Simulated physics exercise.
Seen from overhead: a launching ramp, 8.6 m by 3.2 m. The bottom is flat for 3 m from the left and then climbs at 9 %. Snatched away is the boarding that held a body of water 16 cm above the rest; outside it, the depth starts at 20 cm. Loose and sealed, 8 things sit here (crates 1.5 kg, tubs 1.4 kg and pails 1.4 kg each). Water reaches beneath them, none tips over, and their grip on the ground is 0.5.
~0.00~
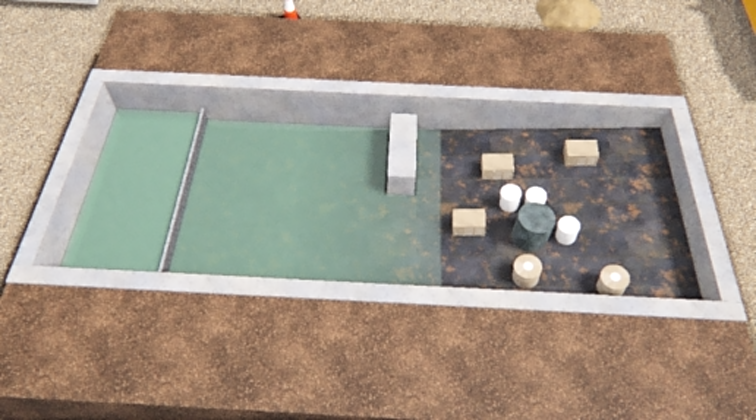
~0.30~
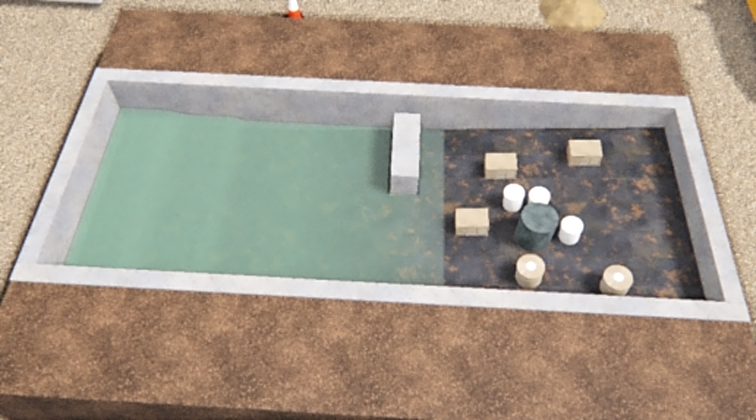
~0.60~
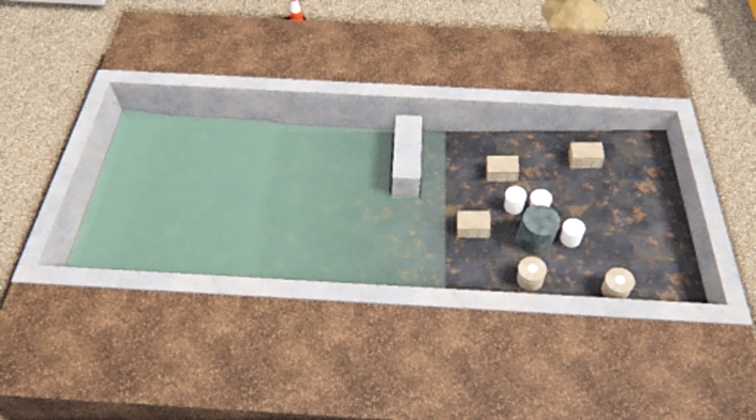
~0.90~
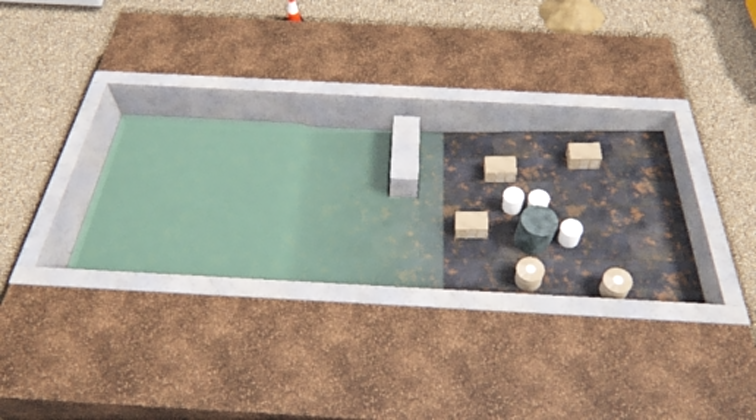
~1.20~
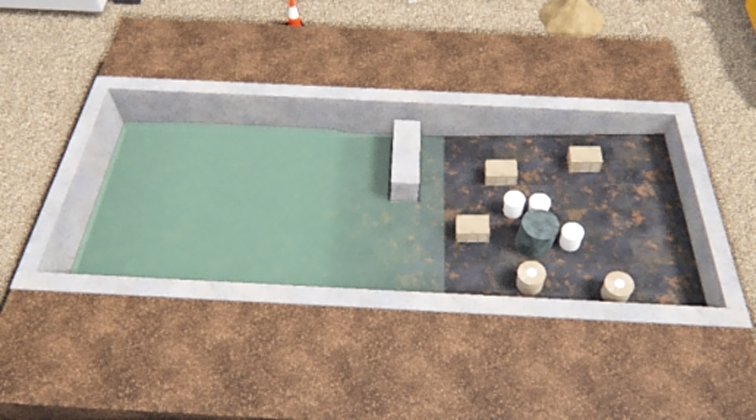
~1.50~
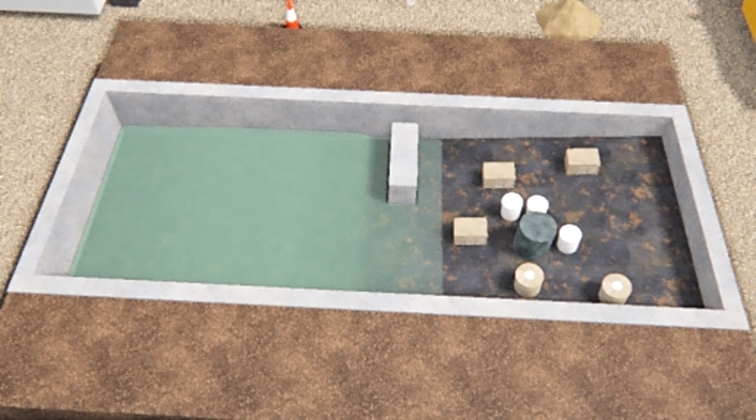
In a walled basin, a thin barrier vanishes and green water shifts slightly while objects stay put.
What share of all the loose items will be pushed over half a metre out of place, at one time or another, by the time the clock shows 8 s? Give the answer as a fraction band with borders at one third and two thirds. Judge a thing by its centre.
Band: 1/3 up to 2/3.
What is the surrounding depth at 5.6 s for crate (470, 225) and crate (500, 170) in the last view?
About 8 and 5 cm.
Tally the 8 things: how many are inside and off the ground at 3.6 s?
It comes to 1.
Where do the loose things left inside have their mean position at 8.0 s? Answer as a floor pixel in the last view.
(502, 214).
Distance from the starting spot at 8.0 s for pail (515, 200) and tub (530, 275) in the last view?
One is off by 80 cm, the other by 140 cm, in the order asked.
After 2.1 s 0 of 8 are over 50 cm from their spots; 0 afloat.
After 3.6 s 0 of 8 are over 50 cm from their spots; 1 afloat.
After 5.6 s 4 of 8 are over 50 cm from their spots; 3 afloat.
After 8.0 s 4 of 8 are over 50 cm from their spots, and 4 have been at some point; 2 afloat.
